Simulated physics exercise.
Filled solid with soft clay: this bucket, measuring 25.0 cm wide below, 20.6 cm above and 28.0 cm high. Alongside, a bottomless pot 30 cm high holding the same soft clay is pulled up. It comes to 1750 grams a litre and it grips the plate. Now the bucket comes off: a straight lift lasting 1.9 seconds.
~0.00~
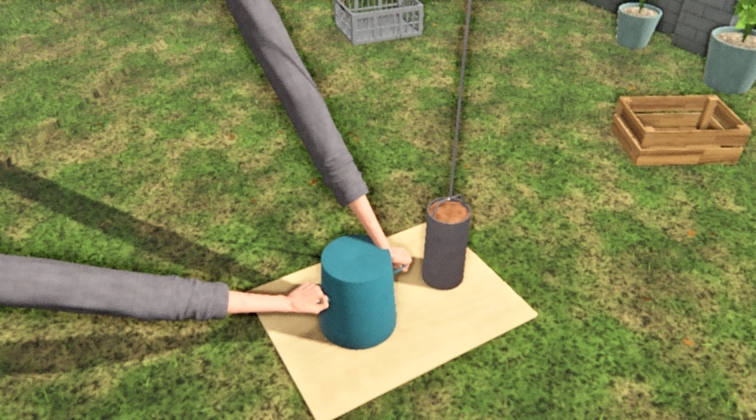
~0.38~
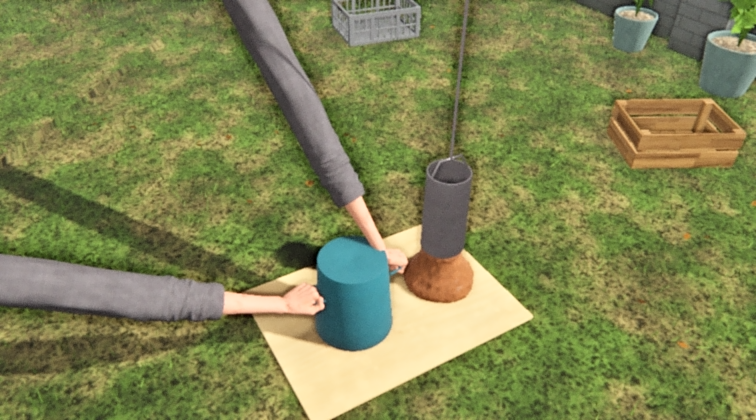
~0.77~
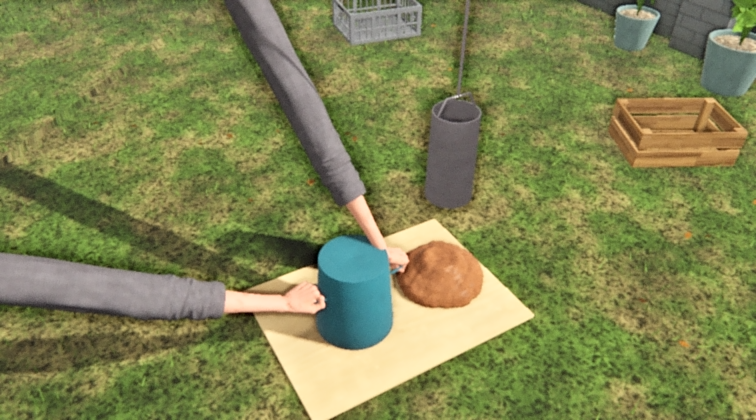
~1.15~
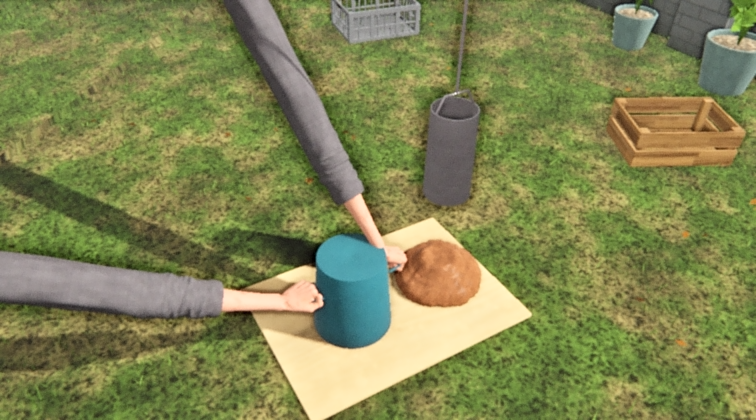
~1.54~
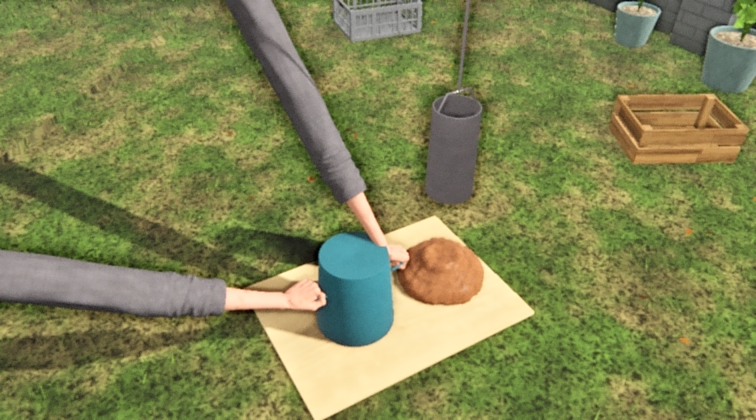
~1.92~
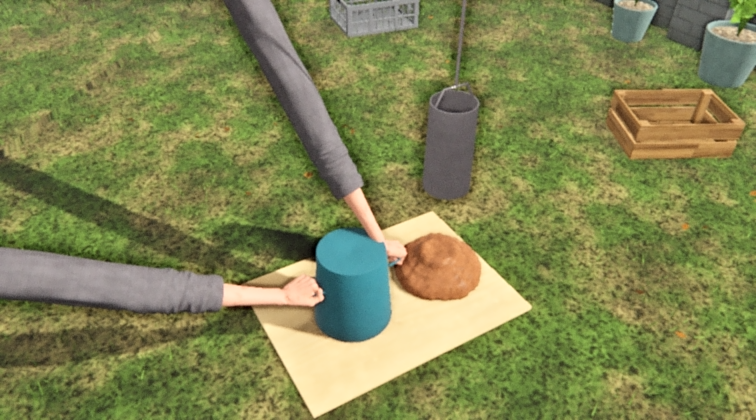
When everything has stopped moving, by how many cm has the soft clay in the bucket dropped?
About 16 cm.
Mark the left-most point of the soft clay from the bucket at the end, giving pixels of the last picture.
I'd point to somewhere near (284, 315).
After 2.4 s, the bucket is up 6.6 cm; the soft clay has come down 5.8 cm to 22 cm and is 34 cm wide.
After 2.9 s, the bucket is up 18 cm; the soft clay has come down 16 cm to 12 cm and is 46 cm wide.
After 3.3 s, the bucket is up 27 cm; the soft clay has come down 16 cm to 12 cm and is 46 cm wide.
After 3.9 s, the bucket is clear; the soft clay has come down 16 cm to 12 cm and is 46 cm wide.
After 4.5 s, at rest, the bucket is clear; the soft clay has come down 16 cm to 12 cm and is 46 cm wide.
